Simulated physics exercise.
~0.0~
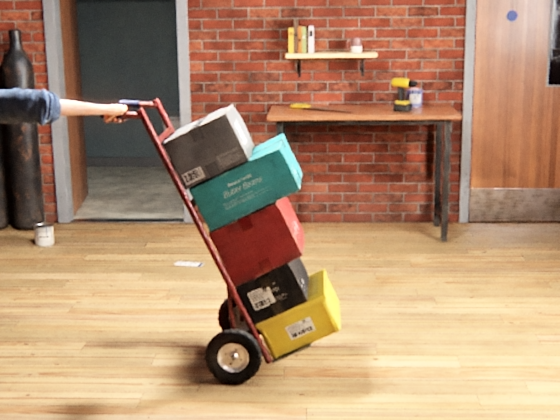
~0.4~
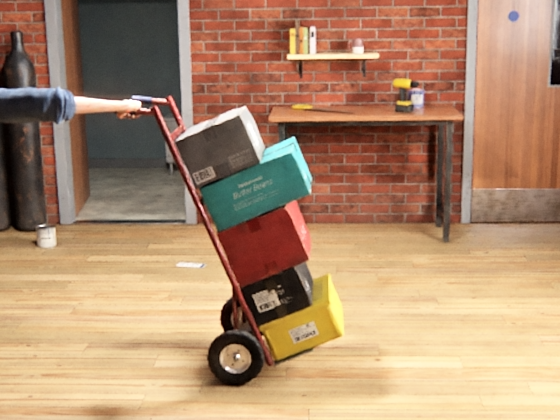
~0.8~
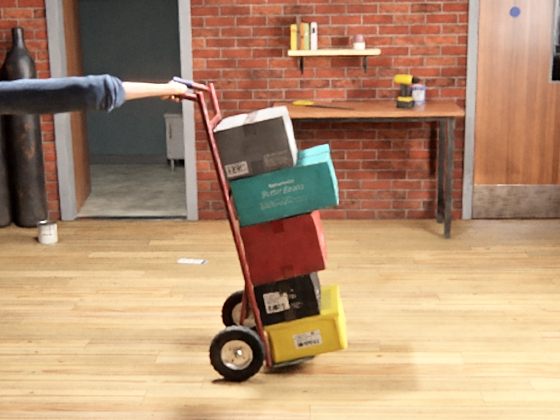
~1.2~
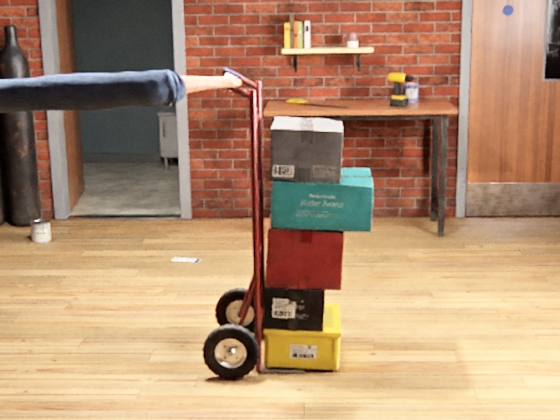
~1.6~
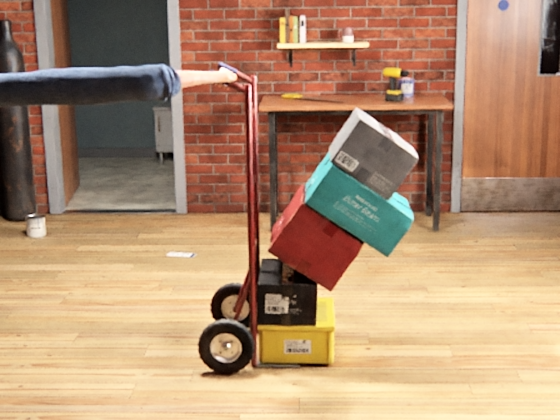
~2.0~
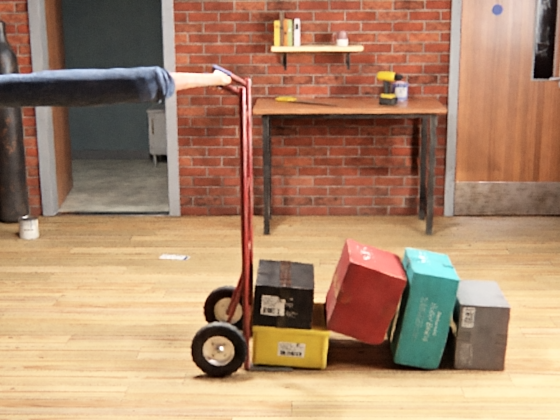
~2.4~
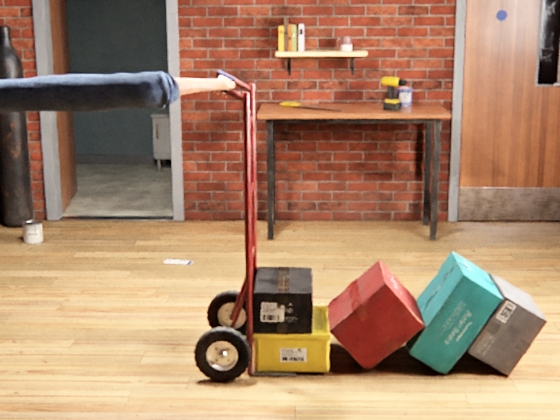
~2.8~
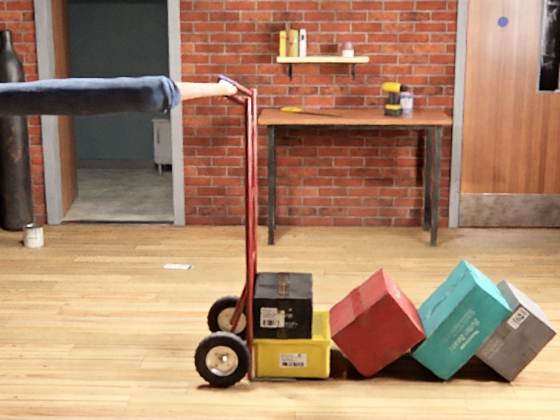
A hand tips a loaded sack truck upright, and the top three boxes topple off rightward.
